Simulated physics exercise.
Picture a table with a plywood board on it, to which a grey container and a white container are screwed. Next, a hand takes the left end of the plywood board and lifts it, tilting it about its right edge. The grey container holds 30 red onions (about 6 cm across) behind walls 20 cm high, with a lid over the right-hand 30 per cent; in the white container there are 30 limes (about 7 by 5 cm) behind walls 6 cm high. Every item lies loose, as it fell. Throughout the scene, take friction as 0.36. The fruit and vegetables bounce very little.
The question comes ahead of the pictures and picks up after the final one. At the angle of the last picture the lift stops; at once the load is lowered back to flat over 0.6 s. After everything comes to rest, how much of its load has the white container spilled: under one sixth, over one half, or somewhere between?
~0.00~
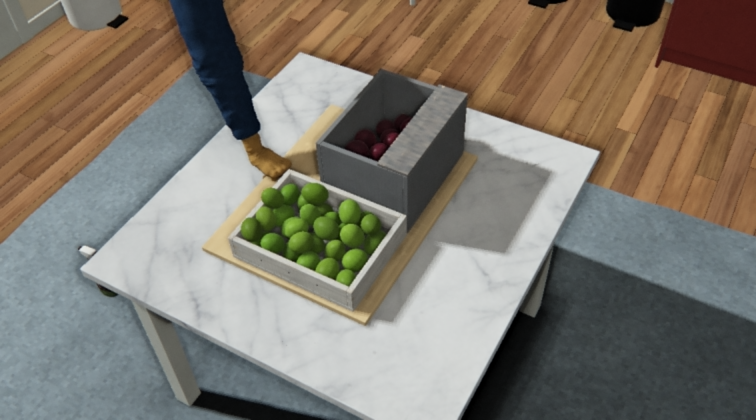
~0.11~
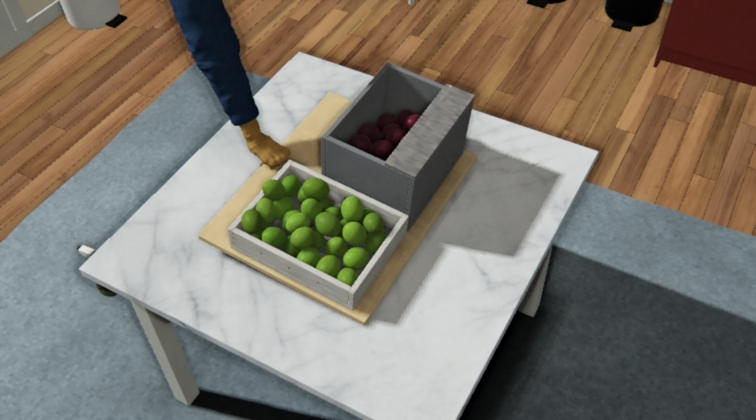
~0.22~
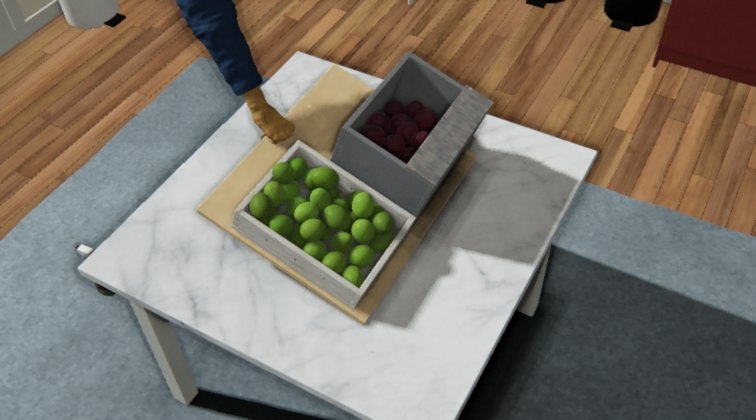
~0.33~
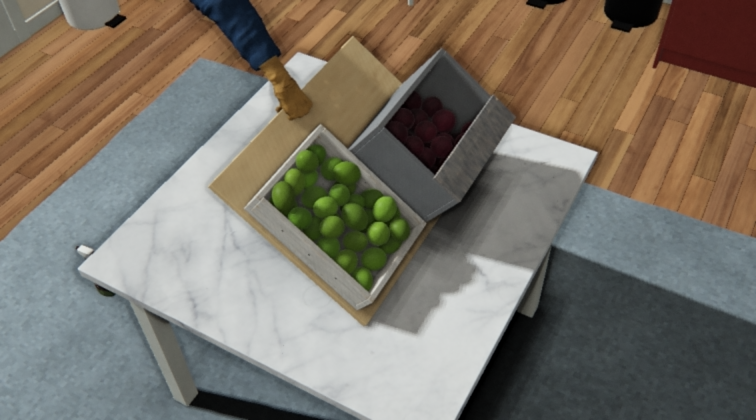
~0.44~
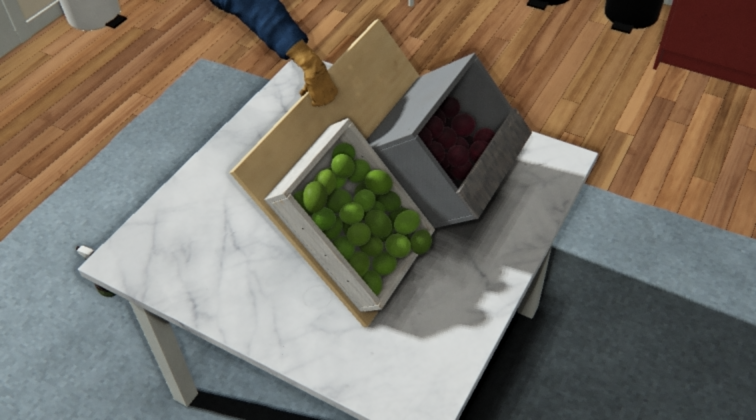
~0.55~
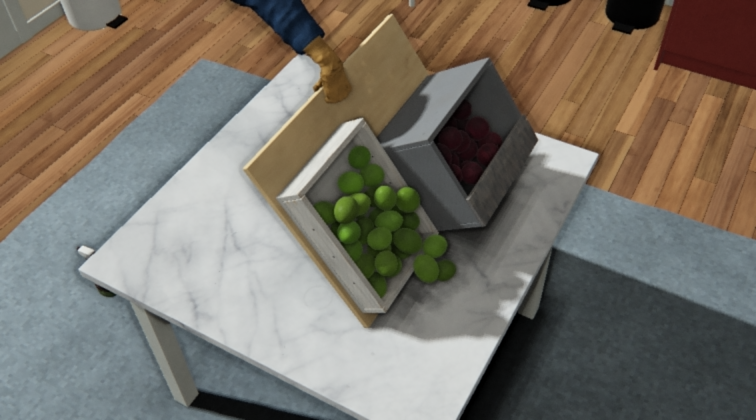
Escapees: A sixth up to half.
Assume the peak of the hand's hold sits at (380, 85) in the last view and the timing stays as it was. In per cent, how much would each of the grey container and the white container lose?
Grey container 0%, white container 60%.
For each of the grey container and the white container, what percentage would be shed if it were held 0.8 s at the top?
With that change, grey container sheds 0 percent and white container sheds 40 percent.
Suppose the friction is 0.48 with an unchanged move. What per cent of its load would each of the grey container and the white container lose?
Then grey container 0, white container 40 per cent.
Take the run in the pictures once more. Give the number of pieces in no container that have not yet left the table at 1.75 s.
Roughly 5 of them.
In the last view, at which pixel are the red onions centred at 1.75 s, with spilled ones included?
Near (400, 167).
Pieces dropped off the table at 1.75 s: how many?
Some 8 pieces.
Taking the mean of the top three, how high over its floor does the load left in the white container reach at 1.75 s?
About 7 cm.
After 0.74 s, tilt 42°; 0 of 30 out of the grey container and 10 of 30 out of the white container.
After 0.98 s, tilt 11°; 0 of 30 out of the grey container and 12 of 30 out of the white container.
After 1.32 s, tilt 0°; 0 of 30 out of the grey container and 12 of 30 out of the white container.
Final count (at 1.75 s), 0 of 30 out of the grey container and 12 of 30 out of the white container. Asked share, 12 of 30, 40 per cent.
